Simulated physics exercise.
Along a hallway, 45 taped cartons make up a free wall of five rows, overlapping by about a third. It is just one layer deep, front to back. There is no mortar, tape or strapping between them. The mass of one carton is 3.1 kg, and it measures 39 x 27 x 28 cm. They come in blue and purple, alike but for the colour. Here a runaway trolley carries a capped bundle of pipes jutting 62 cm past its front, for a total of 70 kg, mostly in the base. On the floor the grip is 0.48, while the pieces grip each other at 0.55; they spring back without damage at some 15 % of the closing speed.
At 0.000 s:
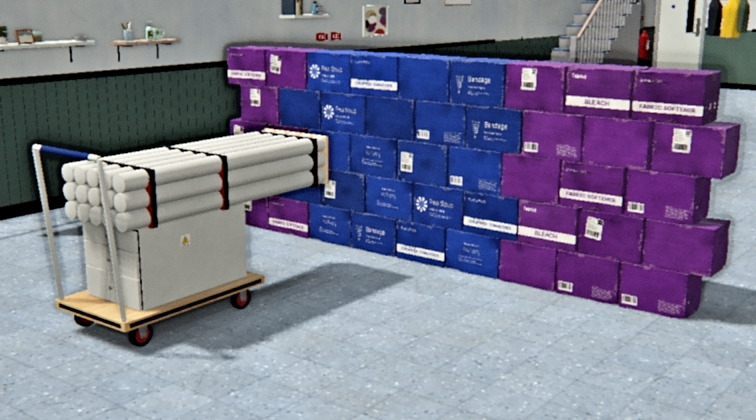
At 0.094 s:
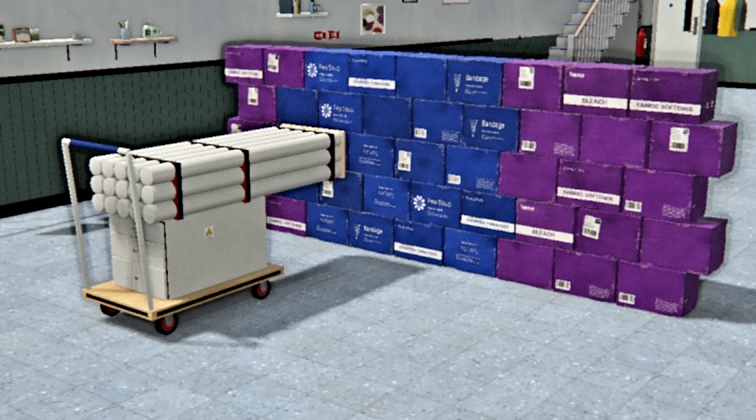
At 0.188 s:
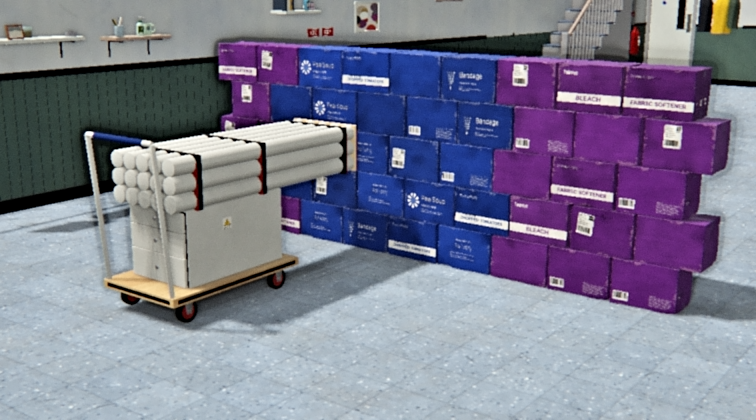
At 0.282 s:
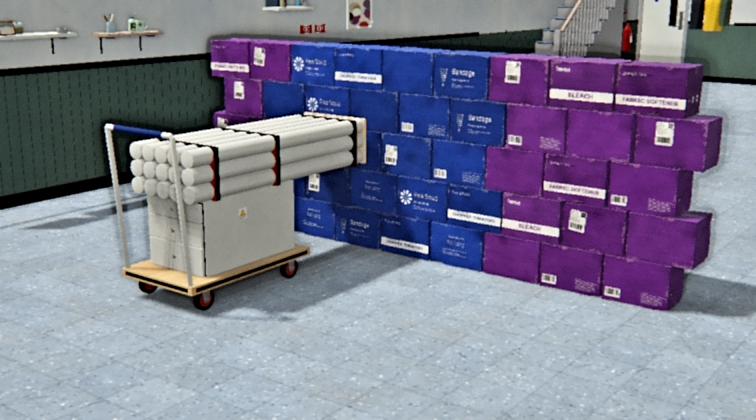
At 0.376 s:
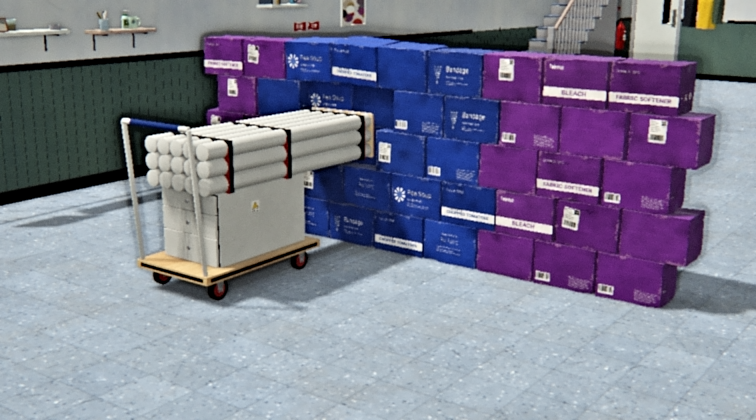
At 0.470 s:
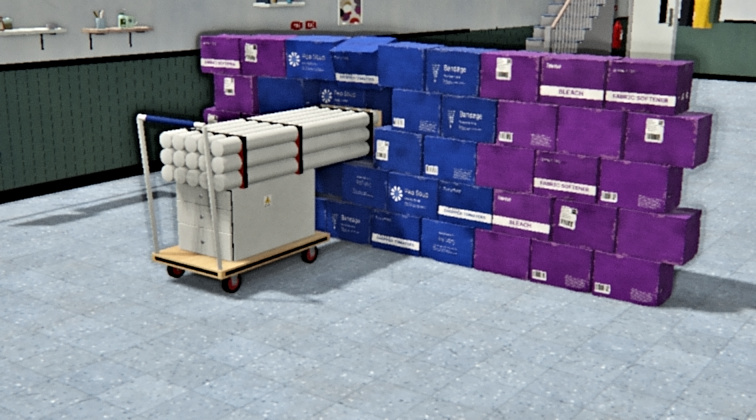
In a hallway with a pale tiled floor, a flat trolley carrying strapped white tubes rolls toward a wall of blue and purple cartons, with nobody seen pushing it. The overhanging tubes close the gap and press into the blue section, shoving several cartons out of line and tilting some.
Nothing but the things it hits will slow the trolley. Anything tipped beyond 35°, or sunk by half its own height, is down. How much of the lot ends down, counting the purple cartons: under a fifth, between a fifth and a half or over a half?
All told, it comes to not even a fifth.
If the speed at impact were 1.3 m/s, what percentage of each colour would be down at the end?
Then purple 0, blue 60 per cent.
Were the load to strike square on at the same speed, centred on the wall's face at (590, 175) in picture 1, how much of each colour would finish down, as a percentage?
For purple it's 50 per cent, for blue 10 per cent.
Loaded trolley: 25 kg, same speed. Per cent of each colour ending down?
In that case purple comes to 0 and blue to 40 percent.
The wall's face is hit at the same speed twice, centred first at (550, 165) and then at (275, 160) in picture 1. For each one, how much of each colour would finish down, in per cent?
Purple 40 then 30, blue 10 then 30 per cent.
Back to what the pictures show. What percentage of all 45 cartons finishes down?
Roughly 15 per cent of them.
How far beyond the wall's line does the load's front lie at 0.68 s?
Position: Approx. 50 cm beyond.
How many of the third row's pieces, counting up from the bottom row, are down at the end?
2, all told.
After 0.68 s, load 48 cm past the wall's line, still rolling; none of the 23 purple cartons down (4 of 45 in all colours); top purple carton shifted 55 mm.
After 1.02 s, load 78 cm past the wall's line, still rolling; none of the 23 purple cartons down (6 of 45 in all colours); top purple carton leaning 8°.
At rest (2.0 s), load 86 cm past the wall's line, stopped; none of the 23 purple cartons down (7 of 45 in all colours); top purple carton shifted 7 cm; top blue carton unmoved. That is 0 per cent. As the last picture would show them, middles, top purple carton near (278, 56), top blue carton near (464, 71).
